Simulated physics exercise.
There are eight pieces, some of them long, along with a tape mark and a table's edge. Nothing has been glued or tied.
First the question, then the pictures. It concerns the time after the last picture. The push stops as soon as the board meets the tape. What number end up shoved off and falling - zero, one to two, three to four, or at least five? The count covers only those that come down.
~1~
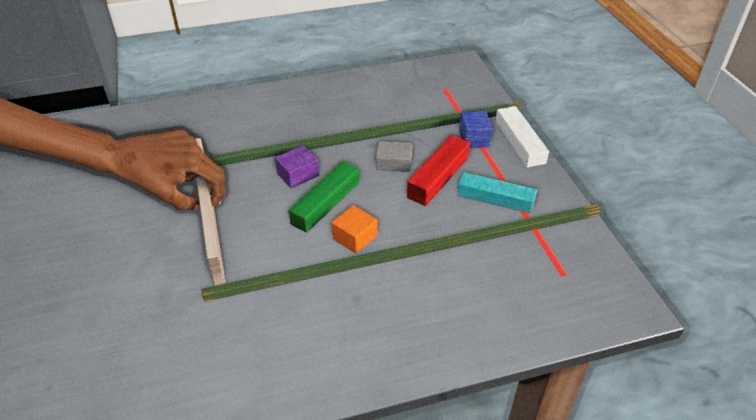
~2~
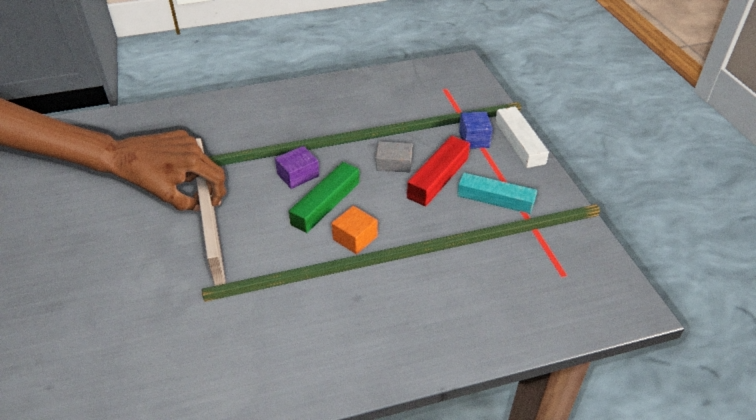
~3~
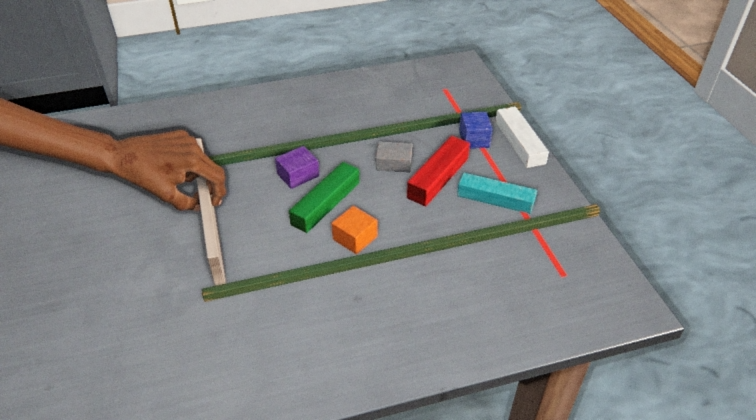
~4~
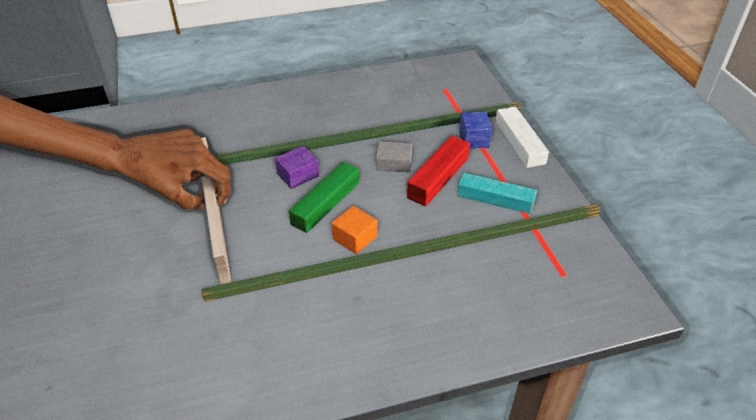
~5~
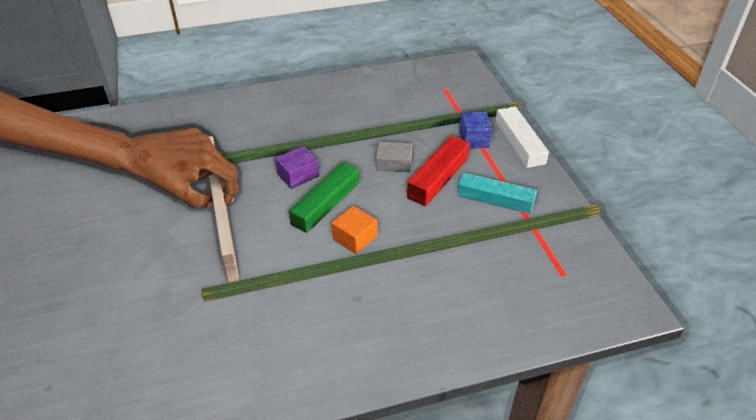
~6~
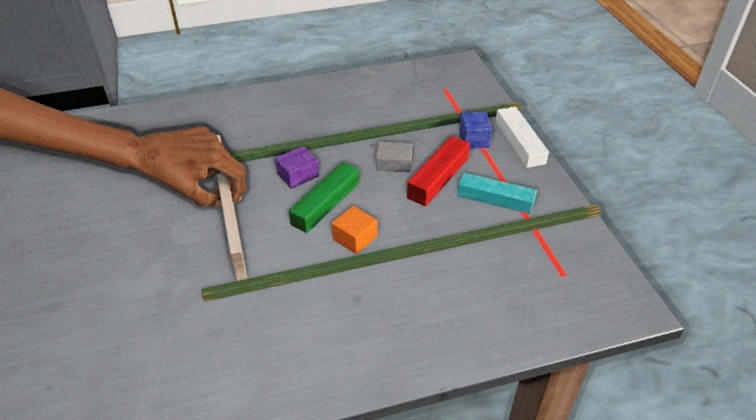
Most likely, three or possibly four will tumble down.
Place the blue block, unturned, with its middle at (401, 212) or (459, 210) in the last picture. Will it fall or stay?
In that order: Stays aboard, then stays aboard.
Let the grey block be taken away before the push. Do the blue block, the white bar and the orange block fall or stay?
Note: Blue block is on by the end; white bar is off by the end; orange block is on by the end.
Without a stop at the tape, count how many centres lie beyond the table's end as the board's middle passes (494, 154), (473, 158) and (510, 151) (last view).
Respectively 3, 1 and 3.
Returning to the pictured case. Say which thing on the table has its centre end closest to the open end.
That would be the red stick.
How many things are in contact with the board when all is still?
Contact count: 3.
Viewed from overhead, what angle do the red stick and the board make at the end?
Out of line by around 30°.
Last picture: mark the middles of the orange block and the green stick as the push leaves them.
The orange block at (537, 199), the green stick at (523, 157).
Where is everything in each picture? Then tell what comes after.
White bar (521, 136); blue block (475, 130); turquoise bar (497, 193); board (207, 208); tape (495, 169), in the first picture.
Blue block (475, 130); board (207, 208), in the second picture.
Turquoise bar (497, 193); purple block (297, 167), in the third picture.
White bar (521, 136); orange block (355, 230), in the fourth picture.
Blue block (475, 130); grey block (394, 157), in the fifth picture.
White bar (521, 136); blue block (475, 130); turquoise bar (497, 193); board (228, 204); tape (495, 169), in the sixth picture.
Soon after, none off yet; white bar at rest near (521, 136); blue block at rest near (475, 130); turquoise bar at rest near (497, 193).
In the end, the number that fall off is three or four; gone, turquoise bar, blue block and white bar.
